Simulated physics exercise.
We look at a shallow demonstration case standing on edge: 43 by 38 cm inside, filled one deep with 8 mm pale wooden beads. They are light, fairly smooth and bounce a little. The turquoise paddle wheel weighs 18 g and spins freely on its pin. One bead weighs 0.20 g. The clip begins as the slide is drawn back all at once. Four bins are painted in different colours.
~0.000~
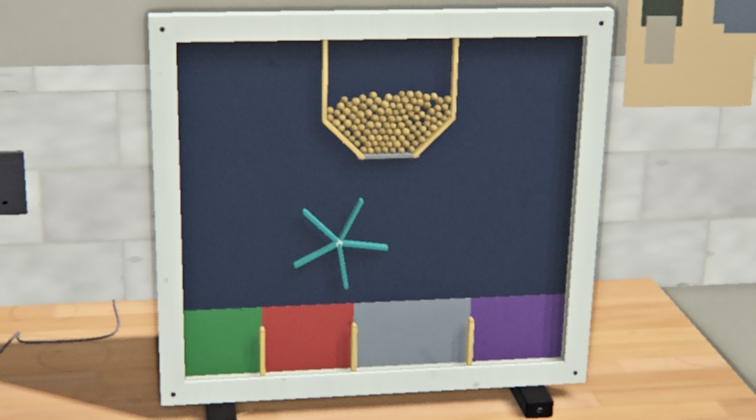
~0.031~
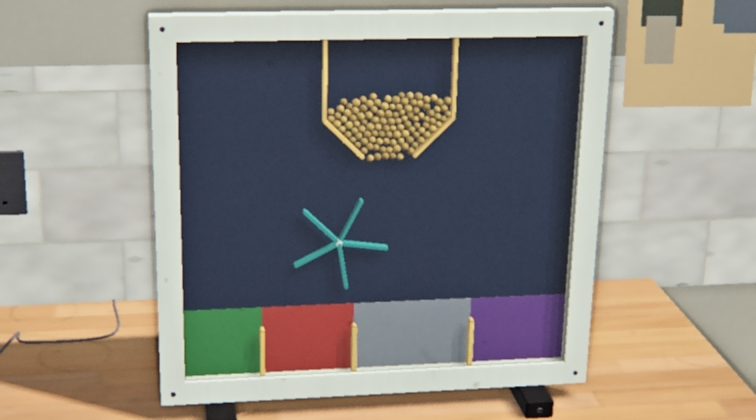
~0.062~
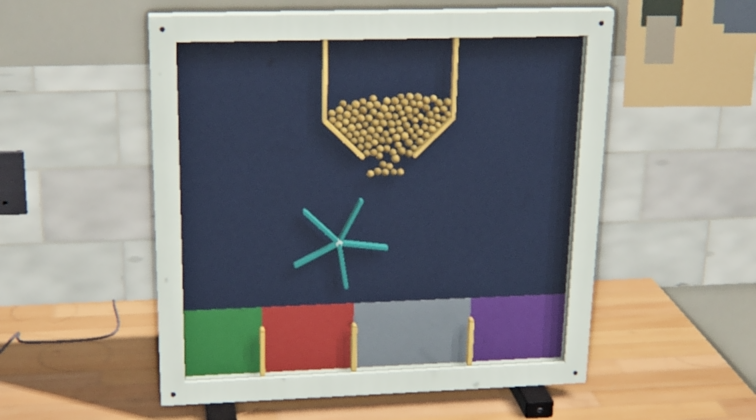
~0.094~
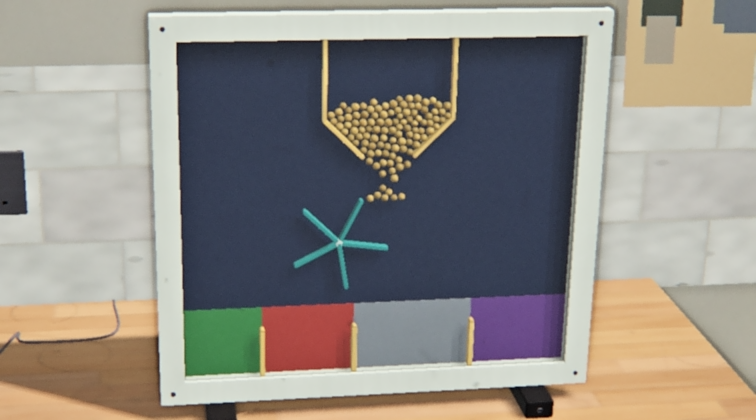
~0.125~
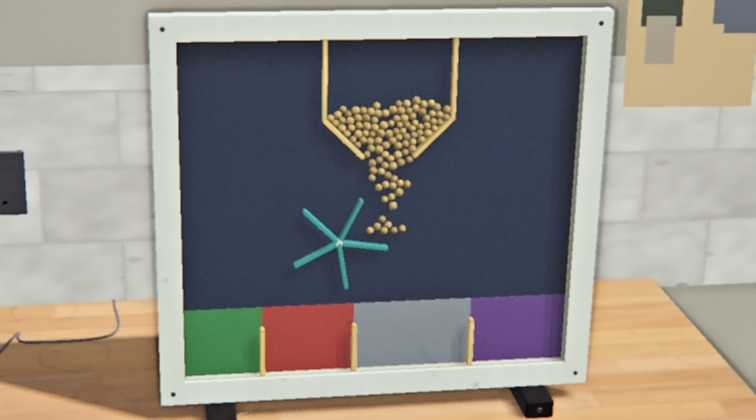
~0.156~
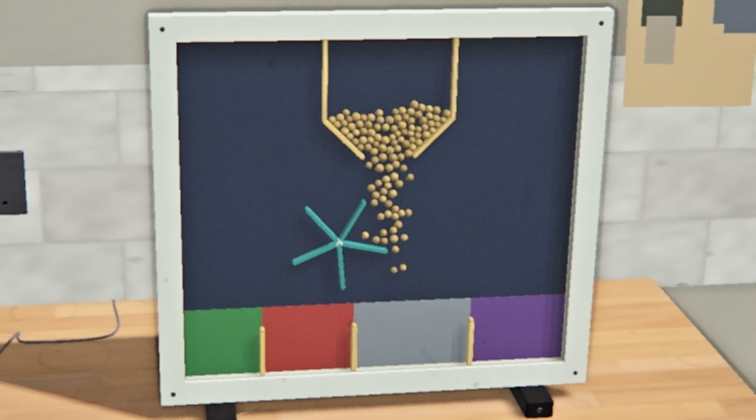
To begin with, pale wooden beads sit packed in a funnel above a turquoise paddle wheel and four coloured bins. The slide at the funnel's mouth disappears, and beads drop out in a thickening stream, striking the wheel's right side, which turns slightly clockwise as some pass below it.
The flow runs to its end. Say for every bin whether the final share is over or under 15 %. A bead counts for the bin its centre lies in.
Red under, purple under, green under, grey over 15 %.
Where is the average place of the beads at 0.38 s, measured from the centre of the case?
Some 2 cm right and 11 cm below.
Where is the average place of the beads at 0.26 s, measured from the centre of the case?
Some 2 cm right and 1 cm below.
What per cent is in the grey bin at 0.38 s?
About 55 per cent.
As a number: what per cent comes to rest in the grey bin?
About 95 per cent.
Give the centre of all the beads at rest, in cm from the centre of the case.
About 4 cm right and 16 cm below.
After 0.26 s, the beads' middle is 2 cm right of and 1 cm below the centre; grey 15 %.
After 0.38 s, the beads' middle is 2 cm right of and 11 cm below the centre; grey 55 %.
After 0.61 s, the beads' middle is 3 cm right of and 16 cm below the centre; red 5 %, grey 95 %.
At rest by 5.3 s, red 5 %, purple 0 %, green 0 %, grey 95 %.
